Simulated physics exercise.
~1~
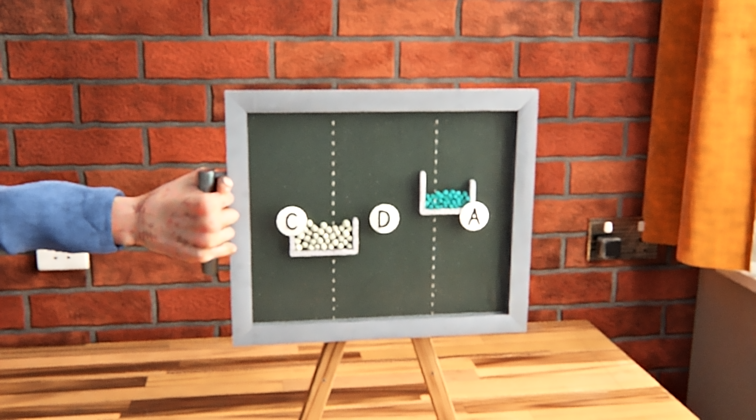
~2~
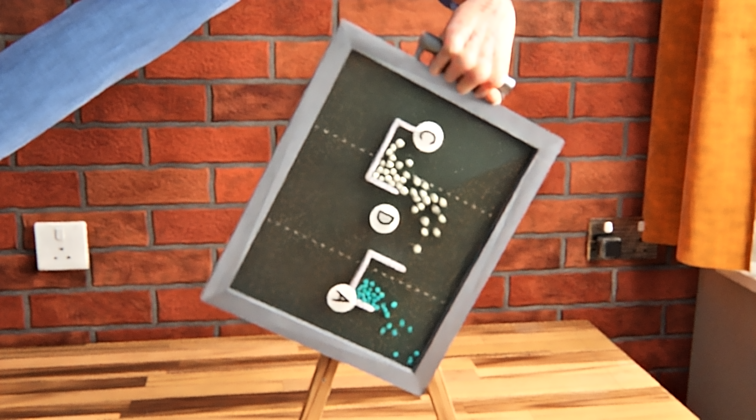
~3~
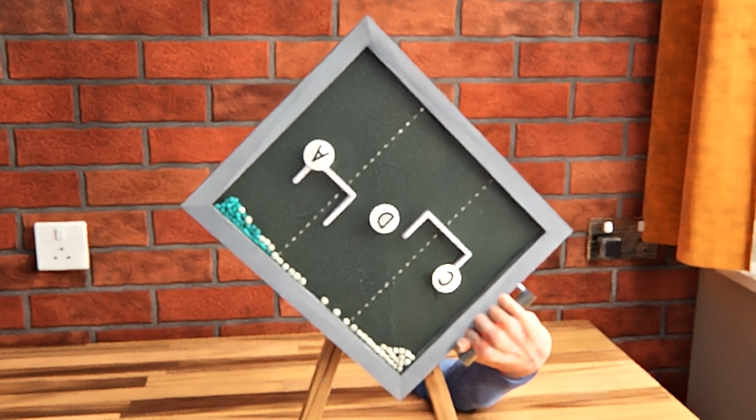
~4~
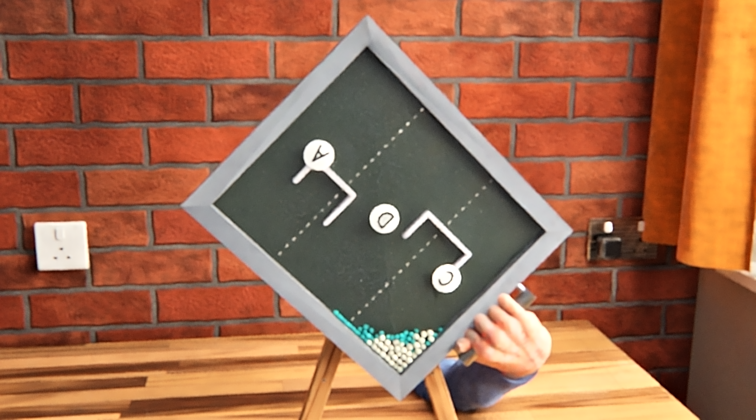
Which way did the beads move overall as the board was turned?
The beads moved down, ending up in the lowest corner of the tilted board.
